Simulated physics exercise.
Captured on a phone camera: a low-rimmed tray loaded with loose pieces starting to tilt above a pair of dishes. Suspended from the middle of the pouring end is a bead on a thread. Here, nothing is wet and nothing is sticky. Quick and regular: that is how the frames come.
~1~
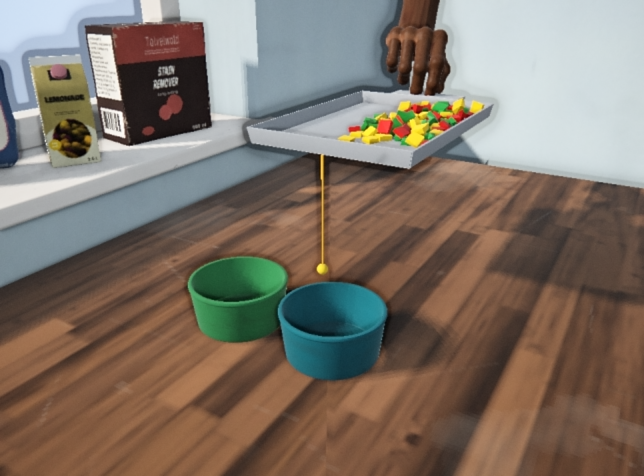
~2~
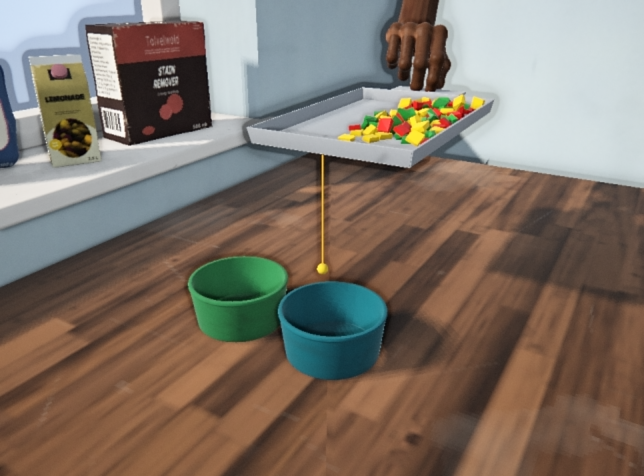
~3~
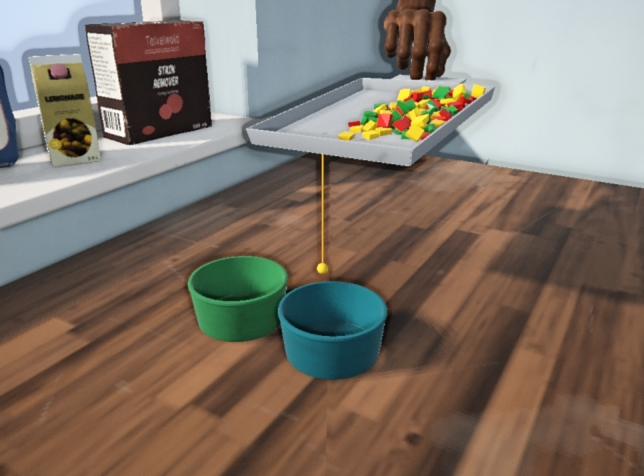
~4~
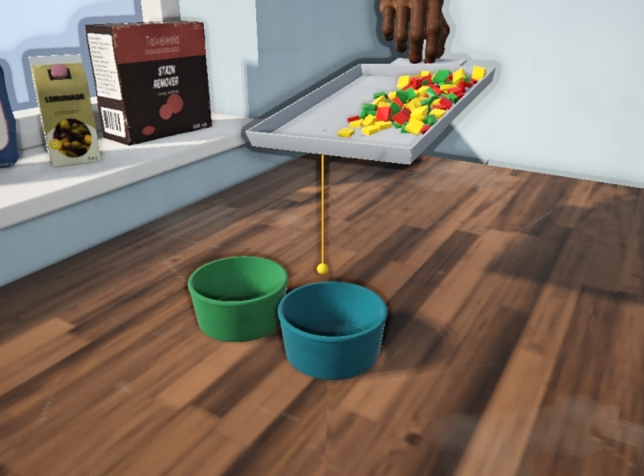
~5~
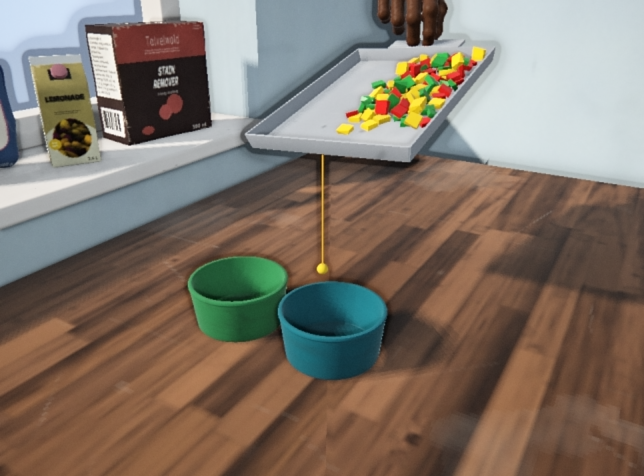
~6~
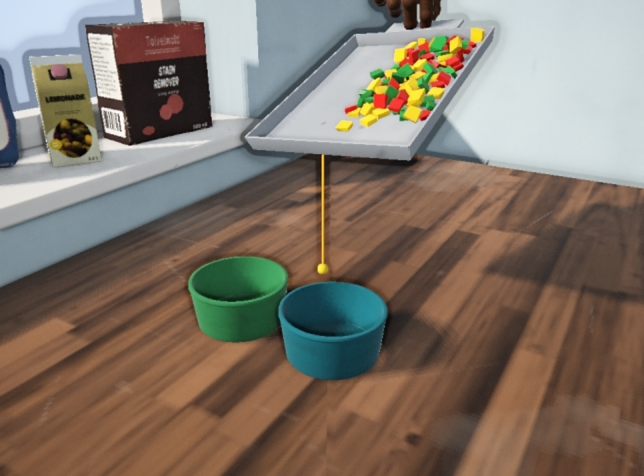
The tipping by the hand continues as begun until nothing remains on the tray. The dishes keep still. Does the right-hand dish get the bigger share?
No, the left-hand dish does.
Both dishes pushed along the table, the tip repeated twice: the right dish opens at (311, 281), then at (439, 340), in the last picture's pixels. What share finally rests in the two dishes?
Roughly 40 % and then 30 %.
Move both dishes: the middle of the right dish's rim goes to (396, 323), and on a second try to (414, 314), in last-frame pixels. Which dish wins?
The leftmost dish, then the leftmost dish.
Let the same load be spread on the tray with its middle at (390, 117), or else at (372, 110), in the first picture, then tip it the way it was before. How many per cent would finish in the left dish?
About 60 % and 60 %.
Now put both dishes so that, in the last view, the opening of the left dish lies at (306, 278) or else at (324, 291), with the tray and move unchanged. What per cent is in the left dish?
About 30% on the first try and 20% on the second.
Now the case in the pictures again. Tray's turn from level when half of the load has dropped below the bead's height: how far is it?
Around 85° at that moment.
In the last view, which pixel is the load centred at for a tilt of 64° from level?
The load is centred about (303, 130).
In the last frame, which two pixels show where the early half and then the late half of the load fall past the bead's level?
Early-half point (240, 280); late-half point (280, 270).
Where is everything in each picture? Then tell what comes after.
The first picture shows corners of the pouring end (251, 127) and (410, 150), level; middle of the load (419, 124), mosaic tiles; left dish (208, 316); right dish (305, 352); bead on its thread (323, 269).
The second picture shows corners of the pouring end (251, 127) and (411, 150), level; middle of the load (420, 121).
The third picture shows corners of the pouring end (250, 128) and (410, 148), tipped barely, lowest at the left corner; middle of the load (420, 113).
The fourth picture shows corners of the pouring end (250, 131) and (409, 147), tipped a little, lowest at the left corner; middle of the load (420, 101).
The fifth picture shows corners of the pouring end (249, 133) and (408, 145), tipped clearly, lowest at the left corner; middle of the load (419, 89).
The sixth picture shows corners of the pouring end (249, 136) and (407, 144), tipped clearly, lowest at the left corner; middle of the load (417, 77); left dish (208, 316); right dish (305, 352).
Just after the last frame, tray tipped steeply; the larger part on the tray; about a tenth in the air.
A moment on, tray tipped past a quarter turn; roughly a quarter on the tray; about a tenth in the right dish; roughly a third in the left dish; roughly a quarter outside both; about a tenth in the air.
Further on, tray tipped past a quarter turn; roughly a quarter in the right dish; roughly half in the left dish; roughly a quarter outside both.
When it is over, tray tipped past a quarter turn; roughly a quarter in the right dish; roughly half in the left dish; roughly a quarter outside both.
